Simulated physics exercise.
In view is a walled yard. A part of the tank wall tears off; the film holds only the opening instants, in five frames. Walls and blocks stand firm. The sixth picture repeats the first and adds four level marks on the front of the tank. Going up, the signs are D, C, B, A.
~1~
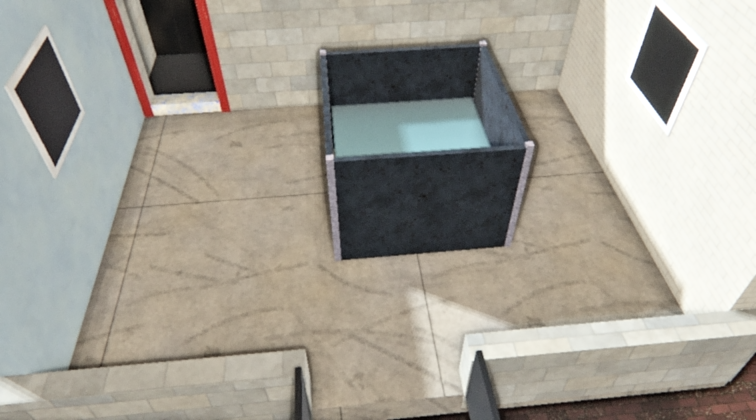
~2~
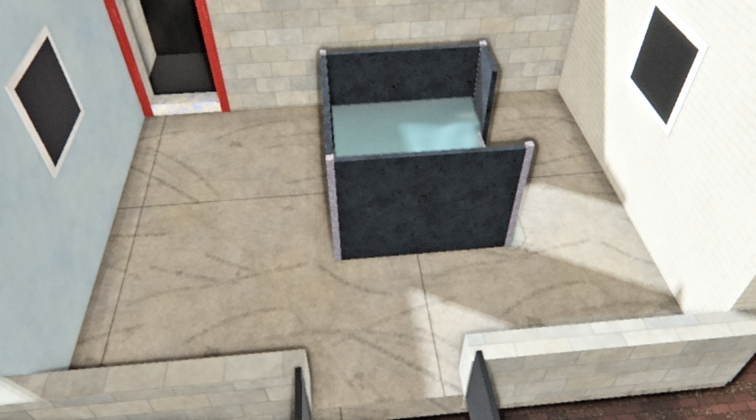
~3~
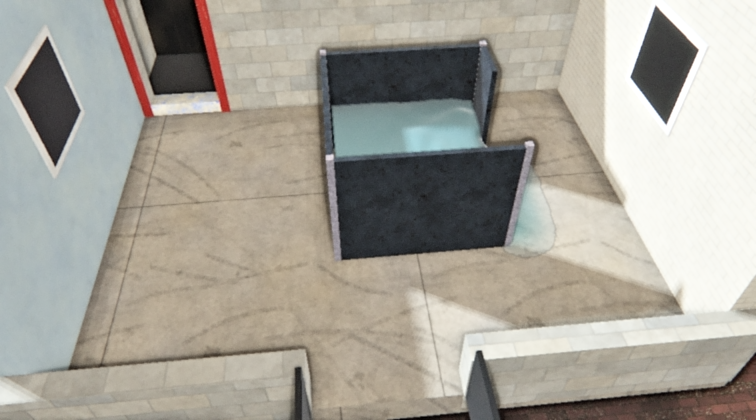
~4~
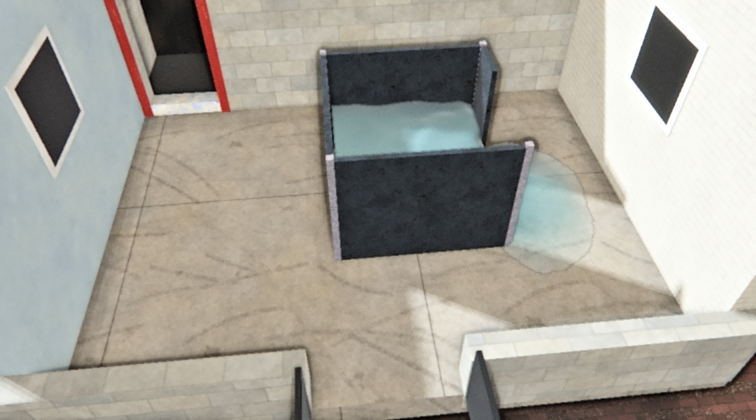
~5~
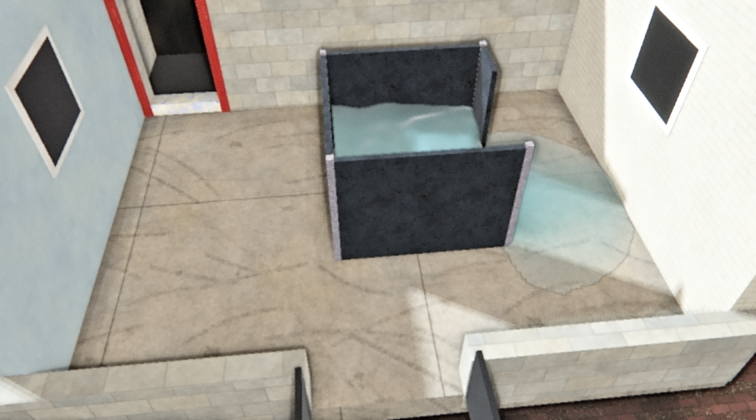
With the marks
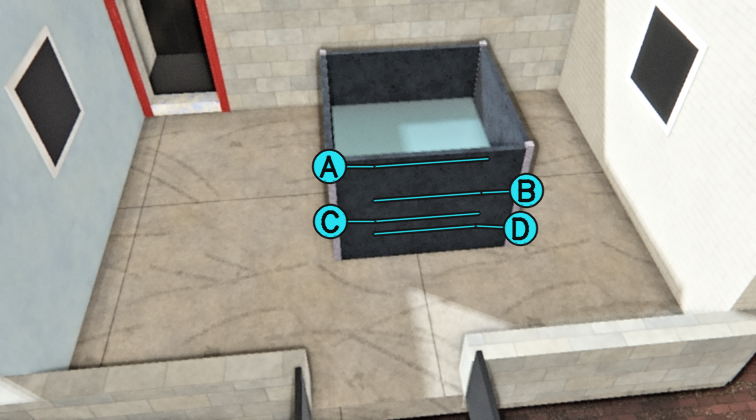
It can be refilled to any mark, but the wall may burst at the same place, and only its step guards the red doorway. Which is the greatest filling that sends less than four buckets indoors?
B is the one.
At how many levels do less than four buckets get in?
Three.
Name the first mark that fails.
The answer is A.
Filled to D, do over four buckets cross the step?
No, not at all.
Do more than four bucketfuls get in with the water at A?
Yes, that goes wrong.
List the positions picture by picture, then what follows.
Water in the tank at rest, its middle at (413, 147); foot of the red doorway at (188, 113); open gate at (386, 338).
Water covers 1 % of the ground and shows as far out as (515, 242).
Water covers 4 % of the ground and shows as far out as (529, 250).
Water covers 8 % of the ground and shows as far out as (564, 169).
Water covers 14 % of the ground and shows as far out as (599, 166).
On the marked copy, A at (431, 162); B at (428, 196); C at (426, 217); D at (425, 229); from the bottom up D, C, B, A.
For mark A, about 12 bucketfuls get in.
For mark B, a bucket or two gets in.
For mark C, nothing gets over.
For mark D, nothing gets over.
